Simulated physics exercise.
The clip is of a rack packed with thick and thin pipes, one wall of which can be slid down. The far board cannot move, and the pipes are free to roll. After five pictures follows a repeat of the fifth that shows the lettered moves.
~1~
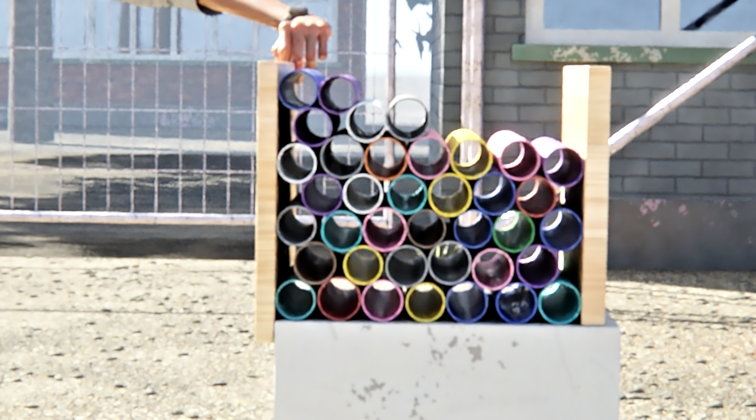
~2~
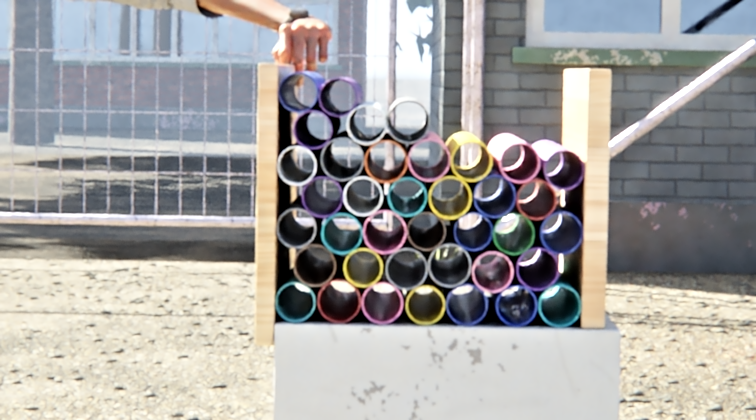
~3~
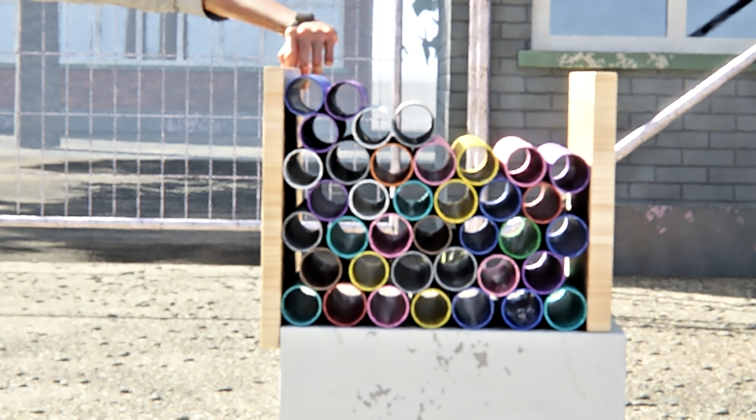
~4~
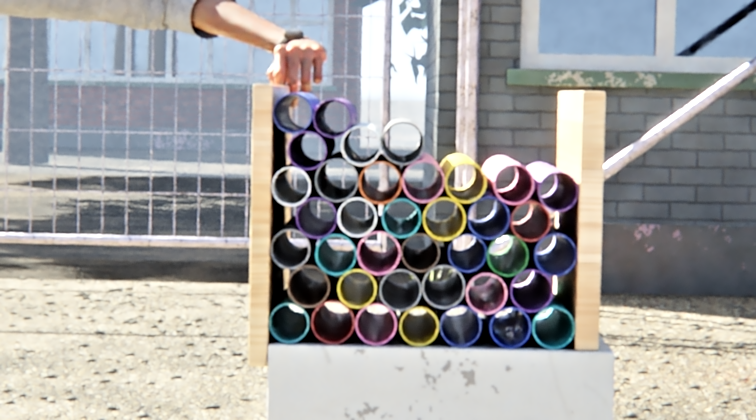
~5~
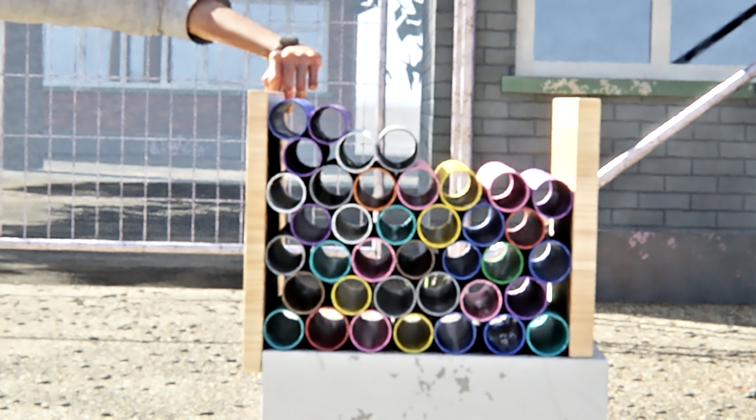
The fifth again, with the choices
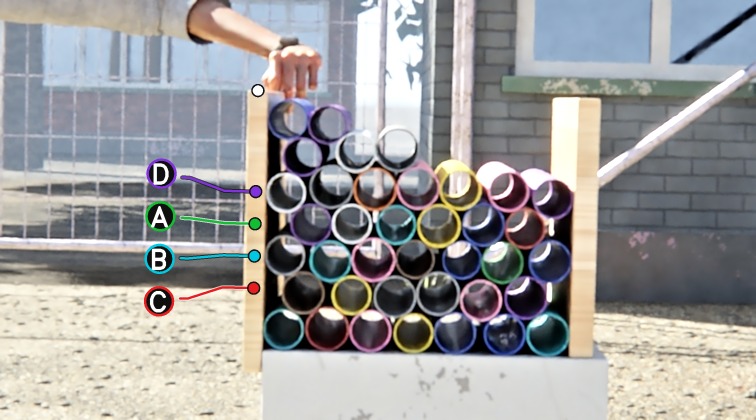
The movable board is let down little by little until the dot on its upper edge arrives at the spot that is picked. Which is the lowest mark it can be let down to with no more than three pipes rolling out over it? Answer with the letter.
Stop at A.
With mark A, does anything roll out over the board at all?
Yes.
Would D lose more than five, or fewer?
It loses fewer than five.
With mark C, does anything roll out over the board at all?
Yes, at C.
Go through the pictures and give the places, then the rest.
The first frame shows a grey pipe (408, 119); side board (278, 192); a turquoise pipe (296, 300).
The second frame shows a turquoise pipe (296, 302); a blue pipe (517, 306).
The third frame shows a grey pipe (303, 231); a purple pipe (544, 273).
The fourth frame shows a white pipe (357, 217); a yellow pipe (444, 219).
The fifth frame shows a red pipe (525, 229); a grey pipe (398, 150); side board (267, 221).
On the marked copy, A at (255, 224); B at (254, 256); C at (254, 288); D at (256, 192); the white dot at (258, 90).
Taking A. A third of the way, top of the board (266, 154).
Two thirds of the way, top of the board (265, 222).
When it is over, top of the board (265, 224), one out over the board.
As for the rest, B four out over the board; C more than three out over the board; D one out over the board.
